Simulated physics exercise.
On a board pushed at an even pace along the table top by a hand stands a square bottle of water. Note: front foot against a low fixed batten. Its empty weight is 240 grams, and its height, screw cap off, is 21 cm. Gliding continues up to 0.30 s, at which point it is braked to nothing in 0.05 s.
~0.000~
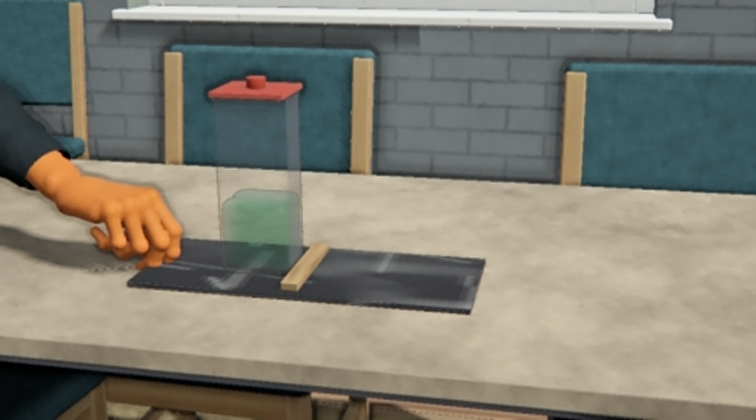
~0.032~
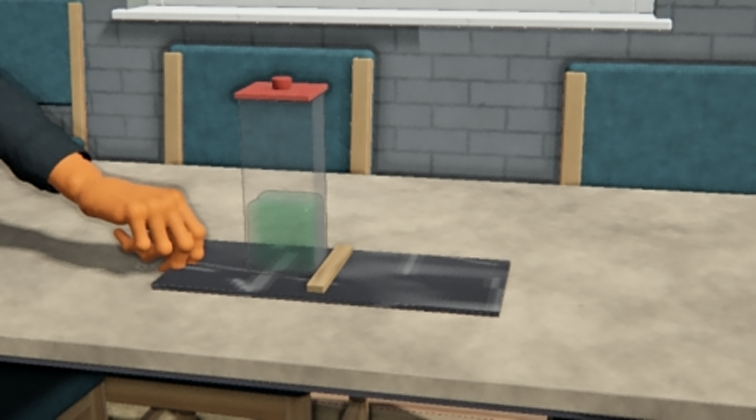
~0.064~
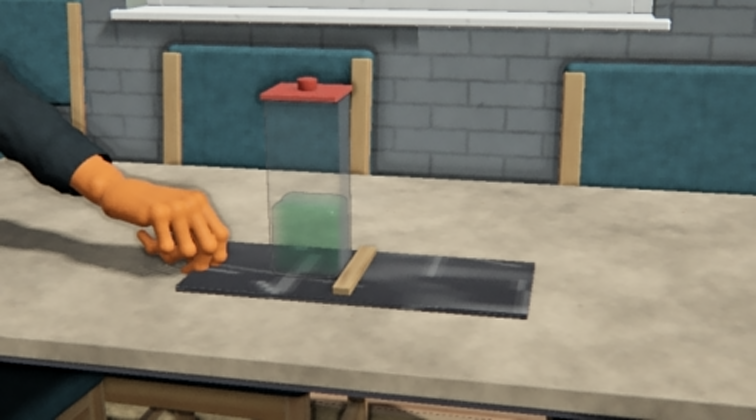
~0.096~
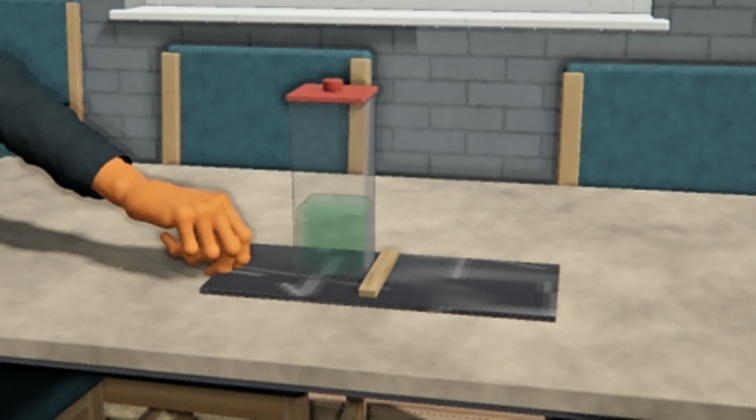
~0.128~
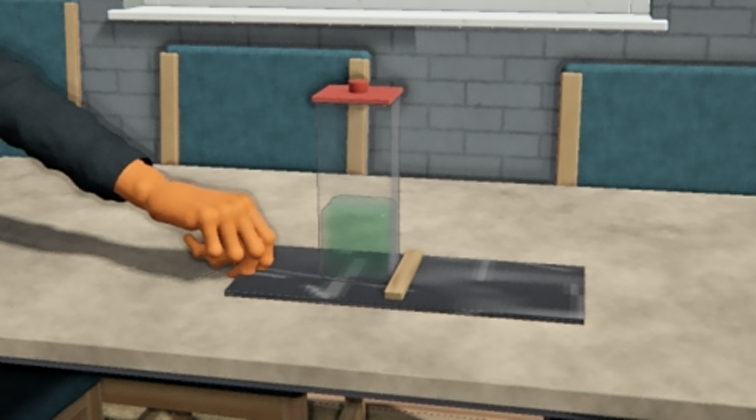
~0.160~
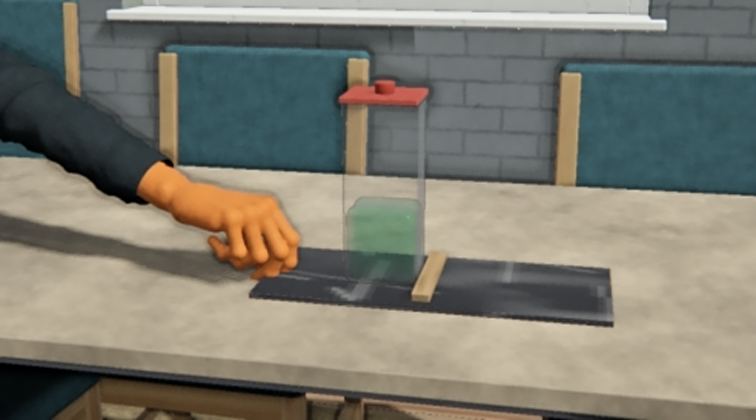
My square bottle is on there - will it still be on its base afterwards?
I expect it will tip.
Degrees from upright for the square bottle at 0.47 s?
I'd put it at close to 28 degrees off upright.
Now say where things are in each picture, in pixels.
In the first picture, 0.0 cm from the start; square bottle, level (231, 194) left, (294, 199) right, rim (291, 97).
In the second picture, 3.1 cm from the start; square bottle, level (255, 196) left, (319, 200) right.
In the third picture, 6.2 cm from the start; square bottle, level (279, 198) left, (344, 202) right.
In the fourth picture, 9.3 cm from the start; square bottle, level (303, 200) left, (369, 204) right.
In the fifth picture, 12.4 cm from the start; square bottle, level (328, 201) left, (394, 205) right.
In the sixth picture, 15.5 cm from the start; square bottle, level (353, 203) left, (419, 207) right.
Then, 0.35 s in, the board moves at 0.00 m/s; the square bottle leans 6°.
Then, 0.47 s in, the square bottle leans 28°.
Then, 0.63 s in, the square bottle lies on its side.
Then, 0.85 s in, the square bottle lies on its side.
Finally, the square bottle lies on its side.
